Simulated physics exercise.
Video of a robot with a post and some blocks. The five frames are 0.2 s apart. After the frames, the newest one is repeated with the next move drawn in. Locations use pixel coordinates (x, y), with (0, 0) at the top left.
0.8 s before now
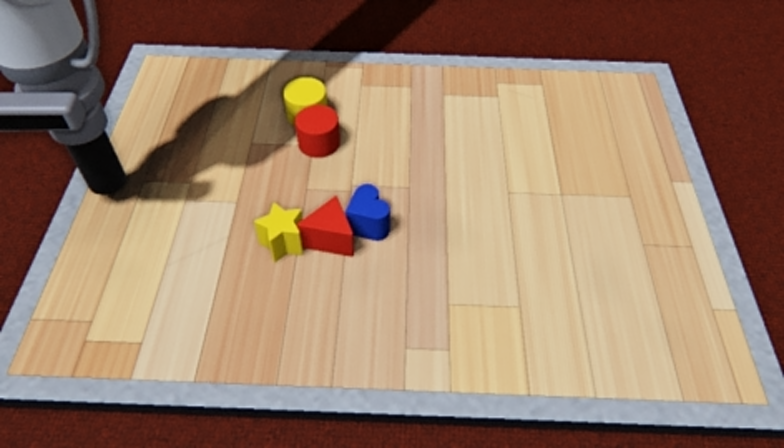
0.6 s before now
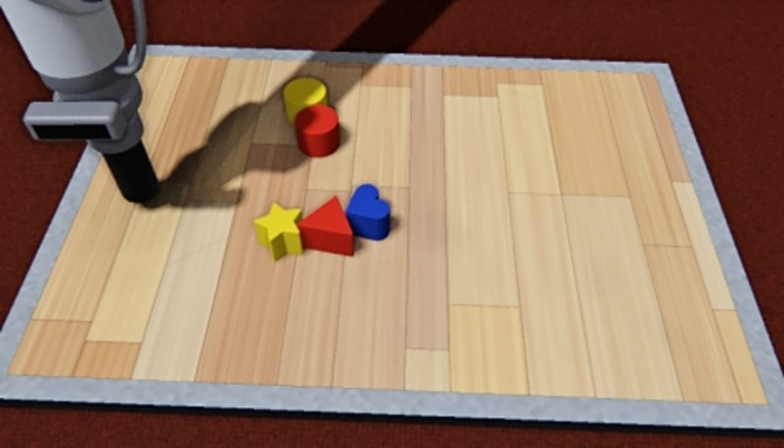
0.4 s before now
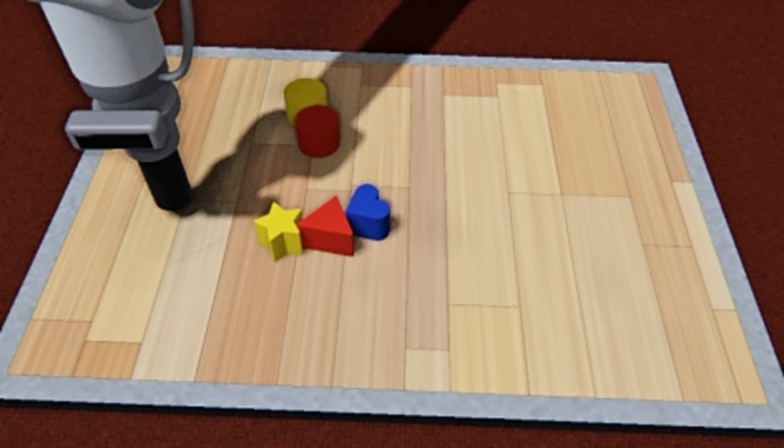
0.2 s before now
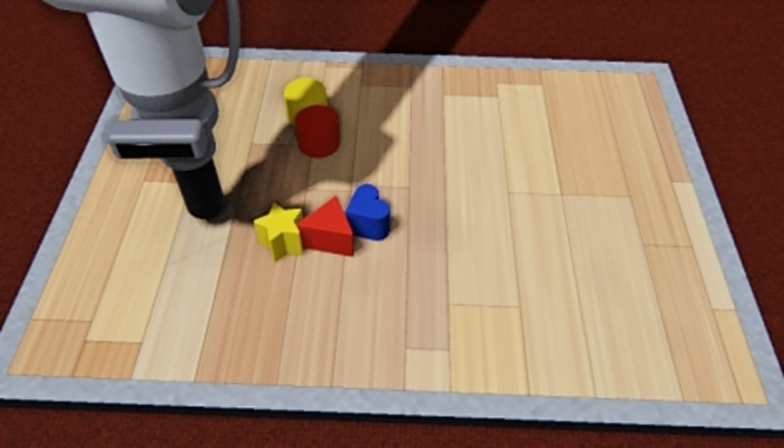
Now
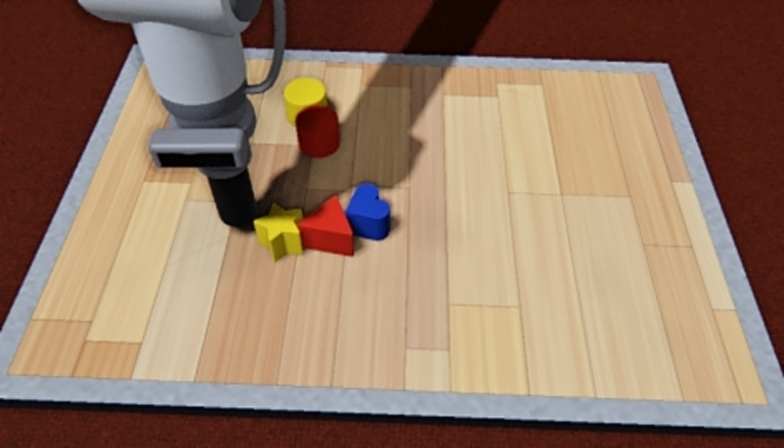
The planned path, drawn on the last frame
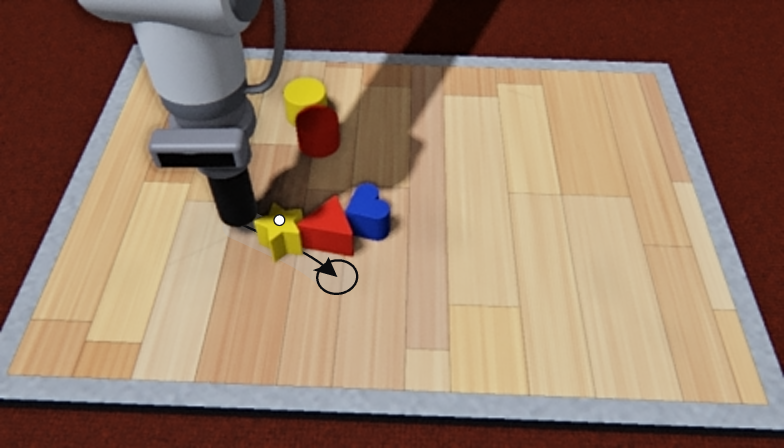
Robot arm with a black post sliding right across a wooden board, nearing a yellow star beside a red triangle and blue heart.
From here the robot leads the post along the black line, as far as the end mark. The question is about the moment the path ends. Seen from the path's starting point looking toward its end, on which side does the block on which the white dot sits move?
The right.
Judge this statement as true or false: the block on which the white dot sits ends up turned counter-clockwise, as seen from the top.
The statement is false.
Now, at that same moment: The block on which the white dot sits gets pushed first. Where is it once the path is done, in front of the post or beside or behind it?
I'm fairly sure the block on which the white dot sits rides along ahead of the post to the very end.
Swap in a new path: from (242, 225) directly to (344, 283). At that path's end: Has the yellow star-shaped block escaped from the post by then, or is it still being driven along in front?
It remains before the post.
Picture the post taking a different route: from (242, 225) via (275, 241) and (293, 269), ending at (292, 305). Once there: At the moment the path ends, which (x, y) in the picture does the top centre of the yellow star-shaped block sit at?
Near (328, 280).
The drawn path runs from (242, 225) through (274, 239) and (308, 255) to (337, 277); the dot is on the yellow star-shaped block.
What follows on the original path. One third of the way, post at (273, 228); yellow star-shaped block at (296, 235); red triangular block at (338, 221), turned 30° anticlockwise.
Two thirds of the way, post at (306, 244); yellow star-shaped block at (326, 256), turned 15° clockwise; red triangular block at (359, 232), turned 80° anticlockwise; blue heart at (371, 200).
At the end, post at (336, 265); yellow star-shaped block at (354, 282), turned 25° clockwise; red triangular block at (363, 232), turned 85° anticlockwise; blue heart at (371, 199).
